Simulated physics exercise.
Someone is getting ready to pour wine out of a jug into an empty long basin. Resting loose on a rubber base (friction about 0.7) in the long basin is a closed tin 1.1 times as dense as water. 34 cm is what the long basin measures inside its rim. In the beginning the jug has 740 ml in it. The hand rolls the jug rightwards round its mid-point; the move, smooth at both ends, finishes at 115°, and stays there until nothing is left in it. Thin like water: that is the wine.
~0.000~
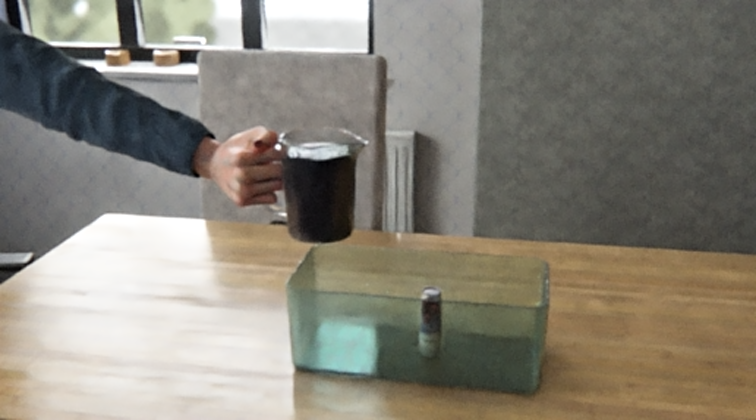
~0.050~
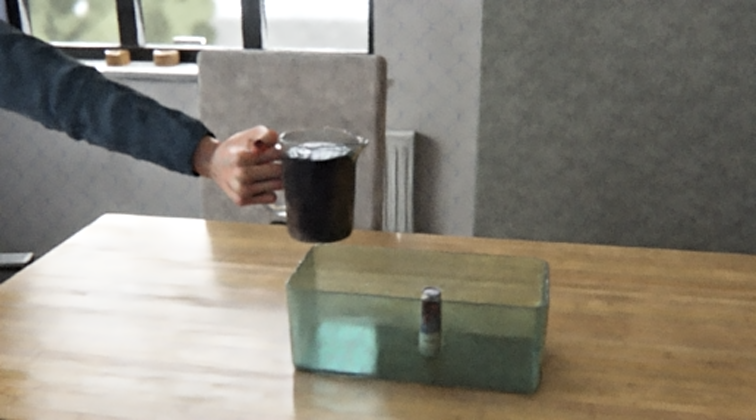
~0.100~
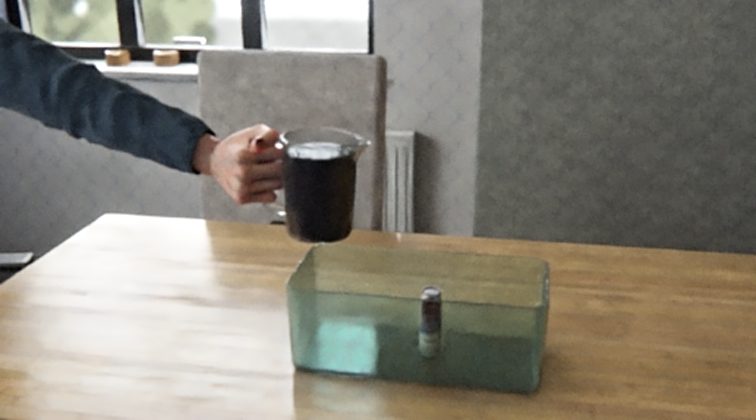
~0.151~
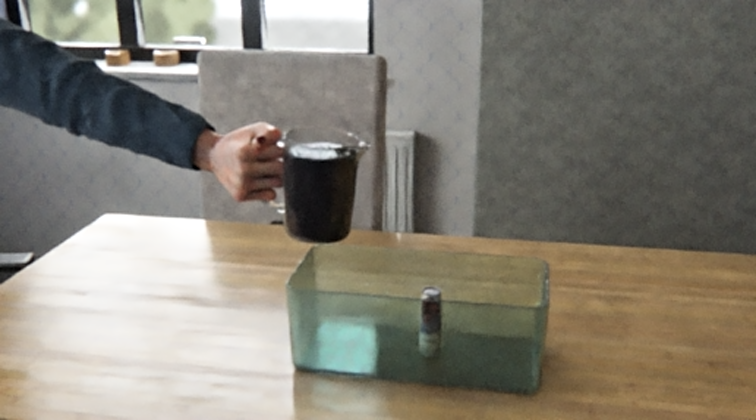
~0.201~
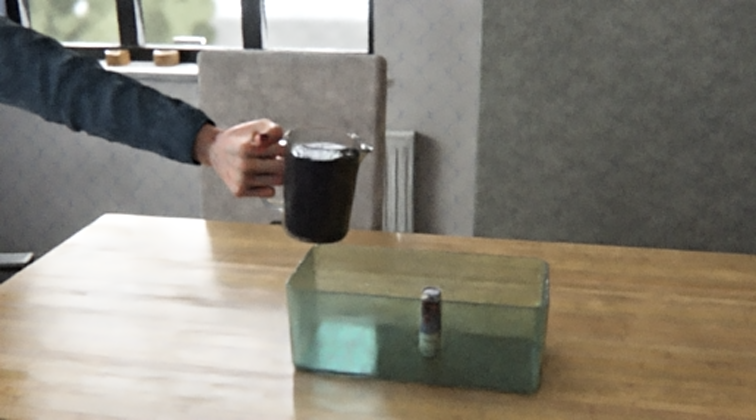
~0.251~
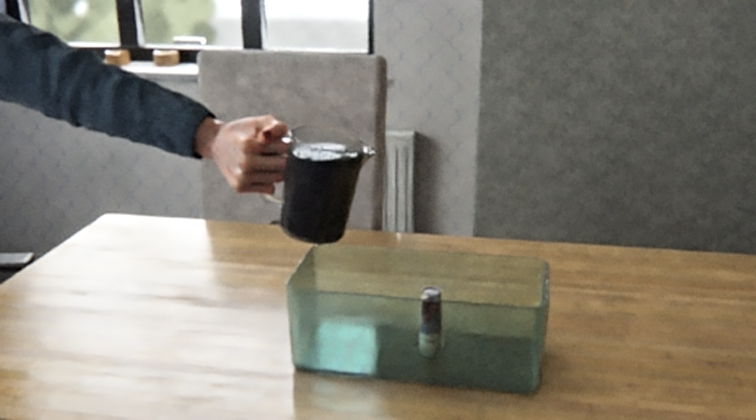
A hand held a glass jug of dark liquid above a long greenish basin with a small tin standing in it, kept it nearly still, then slowly tilted it slightly to the right.
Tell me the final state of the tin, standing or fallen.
The tin ends fallen.
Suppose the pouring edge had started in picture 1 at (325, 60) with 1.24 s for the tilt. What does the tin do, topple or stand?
Result: Tin tipped over.
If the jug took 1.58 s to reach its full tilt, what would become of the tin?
Then the tin tumbles.
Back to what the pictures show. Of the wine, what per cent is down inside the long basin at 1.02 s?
Near 62 in a hundred.
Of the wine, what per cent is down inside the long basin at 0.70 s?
Some 5 per cent.
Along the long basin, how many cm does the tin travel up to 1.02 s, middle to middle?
Some 2 cm.
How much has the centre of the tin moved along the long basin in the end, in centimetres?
Shift of tin centre: Approx. 10.0 cm.
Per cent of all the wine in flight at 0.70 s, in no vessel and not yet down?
Near 14 per cent at that moment.
Then, 0.70 s in, the tilt is 69° and 81 per cent is still to pour; the tin stands where it began.
Then, 1.02 s in, the tilt is 107° and 24 per cent is still to pour; the tin stands 2 cm from where it began.
Then, 1.37 s in, the tilt is 115° and 0 per cent is still to pour; the tin lies on its side.
Then, 1.74 s in, the tilt is 115° and 0 per cent is still to pour; the tin lies on its side.
Finally, the tin lies on its side.
